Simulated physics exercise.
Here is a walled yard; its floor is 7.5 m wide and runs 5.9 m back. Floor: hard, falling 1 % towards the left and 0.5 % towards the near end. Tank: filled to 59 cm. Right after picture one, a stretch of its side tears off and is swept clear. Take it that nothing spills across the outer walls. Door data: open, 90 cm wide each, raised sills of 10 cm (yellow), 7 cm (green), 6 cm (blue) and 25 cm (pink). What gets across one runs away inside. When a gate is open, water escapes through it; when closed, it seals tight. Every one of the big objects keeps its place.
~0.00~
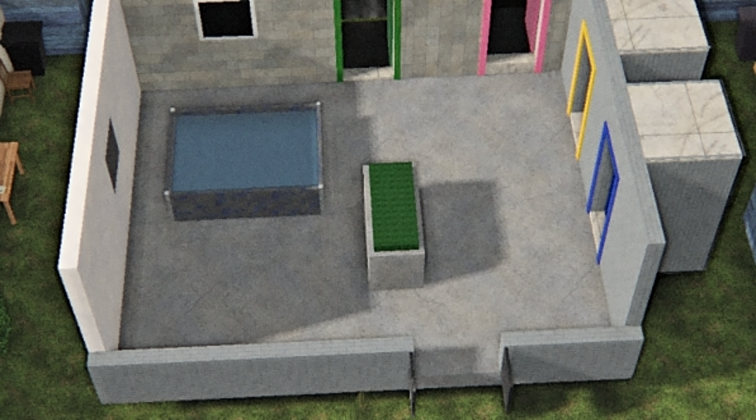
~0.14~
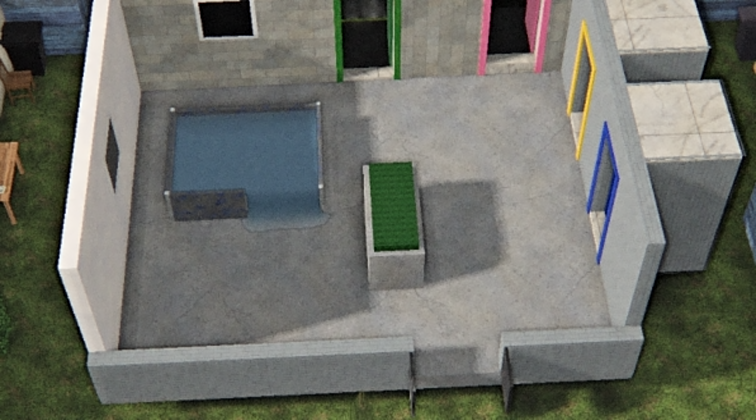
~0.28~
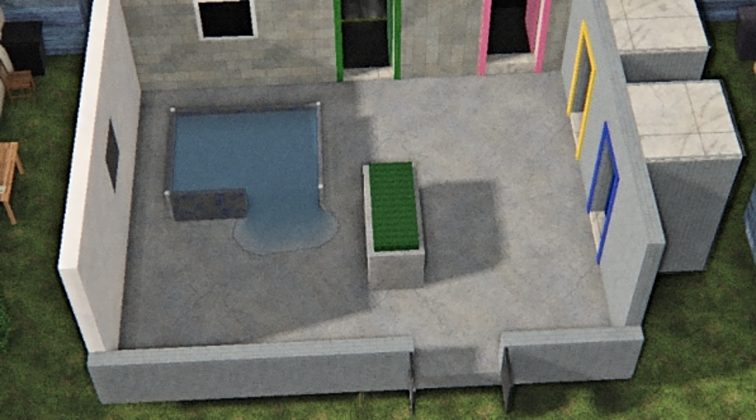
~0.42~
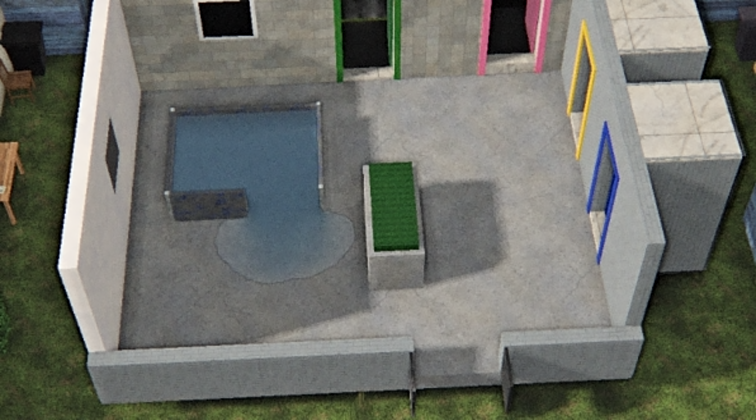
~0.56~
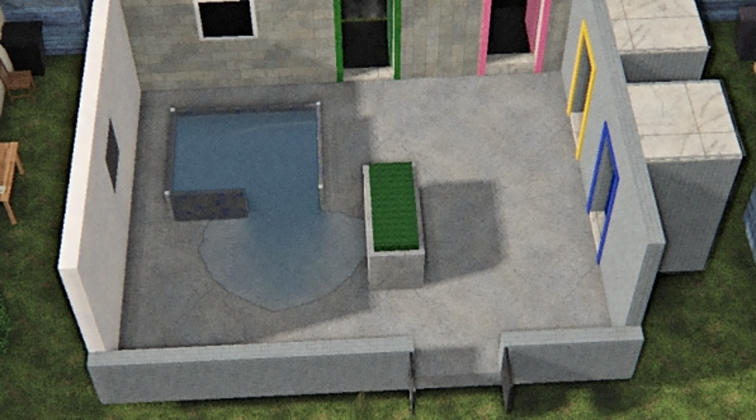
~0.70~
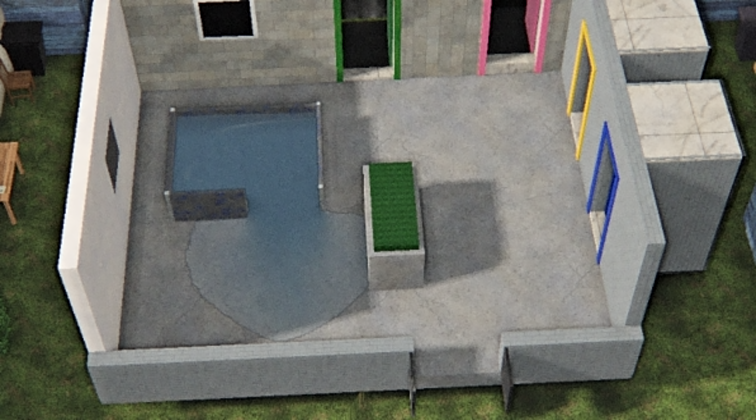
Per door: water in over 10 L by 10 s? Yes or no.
Yellow door no, green door no, blue door no, pink door no.
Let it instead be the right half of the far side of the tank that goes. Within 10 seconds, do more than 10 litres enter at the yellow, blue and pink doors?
Yellow beyond, blue short, pink short.
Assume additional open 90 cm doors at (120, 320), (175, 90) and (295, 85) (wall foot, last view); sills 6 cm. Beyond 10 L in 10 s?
In turn: Beyond it, beyond it, short of it.
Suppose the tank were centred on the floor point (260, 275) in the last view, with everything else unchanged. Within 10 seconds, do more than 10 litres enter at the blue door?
So the blue door tops the limit.
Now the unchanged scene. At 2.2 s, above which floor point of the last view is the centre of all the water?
Near (271, 235).
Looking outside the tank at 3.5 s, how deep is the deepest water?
Roughly 28 cm.
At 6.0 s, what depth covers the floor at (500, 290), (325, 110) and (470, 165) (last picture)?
2, 1, 0 cm.
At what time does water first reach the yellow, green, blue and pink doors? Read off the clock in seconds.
The front reaches yellow at 5.5 s, green at 8.5 s, blue at 4.0 s, pink at 8.0 s.
After 1.4 s water covers 20 % of the floor and is deepest (30 cm) near (306, 225); yellow door not reached, green door not reached, blue door not reached, pink door not reached.
After 2.2 s water covers 25 % of the floor and is deepest (38 cm) near (321, 367); yellow door not reached, green door not reached, blue door not reached, pink door not reached.
After 3.5 s water covers 45 % of the floor and is deepest (28 cm) near (116, 378); yellow door not reached, green door not reached, blue door not reached, pink door not reached.
After 6.0 s water covers 60 % of the floor and is deepest (20 cm) near (141, 96); yellow door 1 cm at the sill, 0 L in, green door not reached, blue door 5 cm at the sill, 0 L in, pink door not reached.
After 10.0 s water covers 95 % of the floor and is deepest (12 cm) near (141, 104); yellow door 2 cm at the sill, 0 L in, green door 5 cm at the sill, 0 L in, blue door 3 cm at the sill, 0 L in, pink door 3 cm at the sill, 0 L in.
